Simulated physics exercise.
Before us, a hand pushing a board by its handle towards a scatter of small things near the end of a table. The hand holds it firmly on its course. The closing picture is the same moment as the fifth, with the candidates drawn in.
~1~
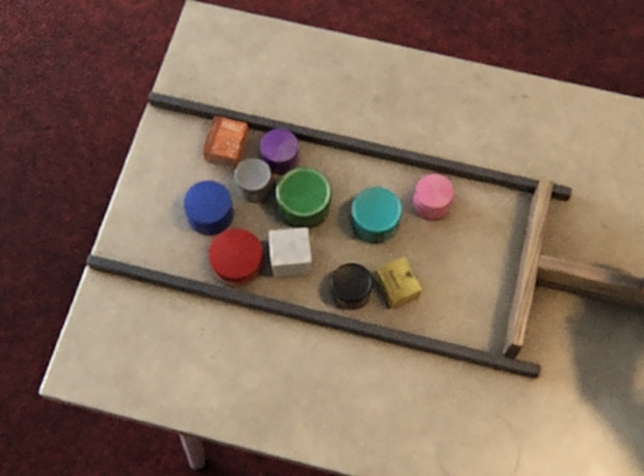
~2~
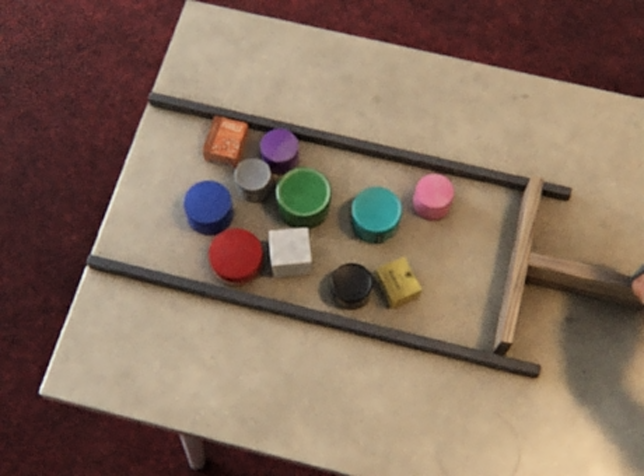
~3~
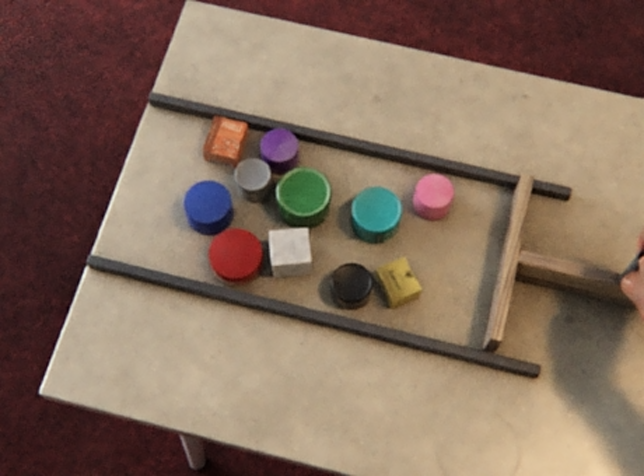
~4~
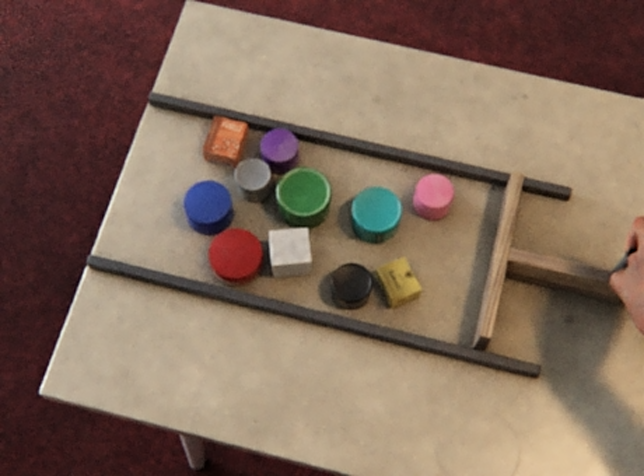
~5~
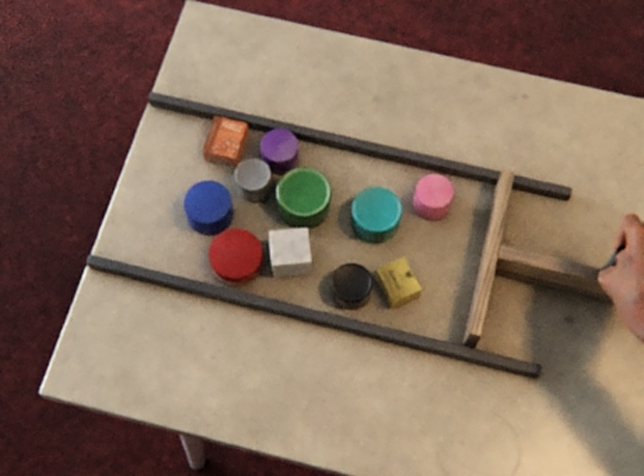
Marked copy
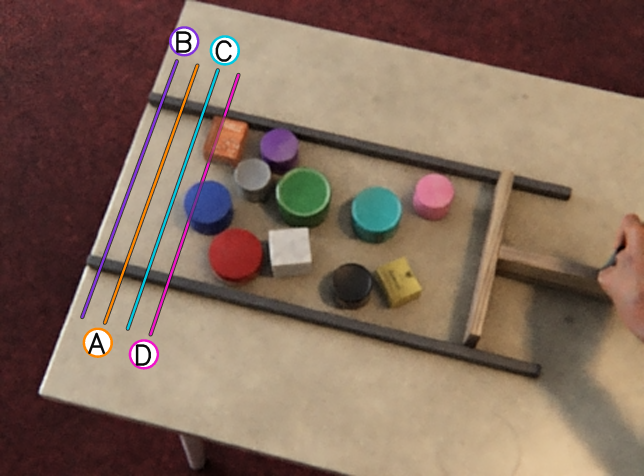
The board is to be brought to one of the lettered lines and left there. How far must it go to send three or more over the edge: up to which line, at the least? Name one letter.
D.
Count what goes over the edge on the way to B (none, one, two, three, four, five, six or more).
By then, six or more.
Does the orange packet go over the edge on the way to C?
By then, yes.
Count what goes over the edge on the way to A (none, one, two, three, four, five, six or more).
By then, six or more.
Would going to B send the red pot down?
Yes.
On the marked copy, A at (154, 187); B at (132, 182); C at (175, 192); D at (197, 197).
Taking D. A third of the way, board (384, 224); black tub (323, 286); pink tin (372, 175).
Two thirds of the way, board (278, 199); grey jar (169, 158); blue tin (162, 199).
When it is over, board (198, 180); grey jar over the edge; blue tin over the edge; four fallen.
As for the rest, A drops seven, but is farther than needed; B drops eleven, but is farther than needed; C drops five, but is farther than needed.
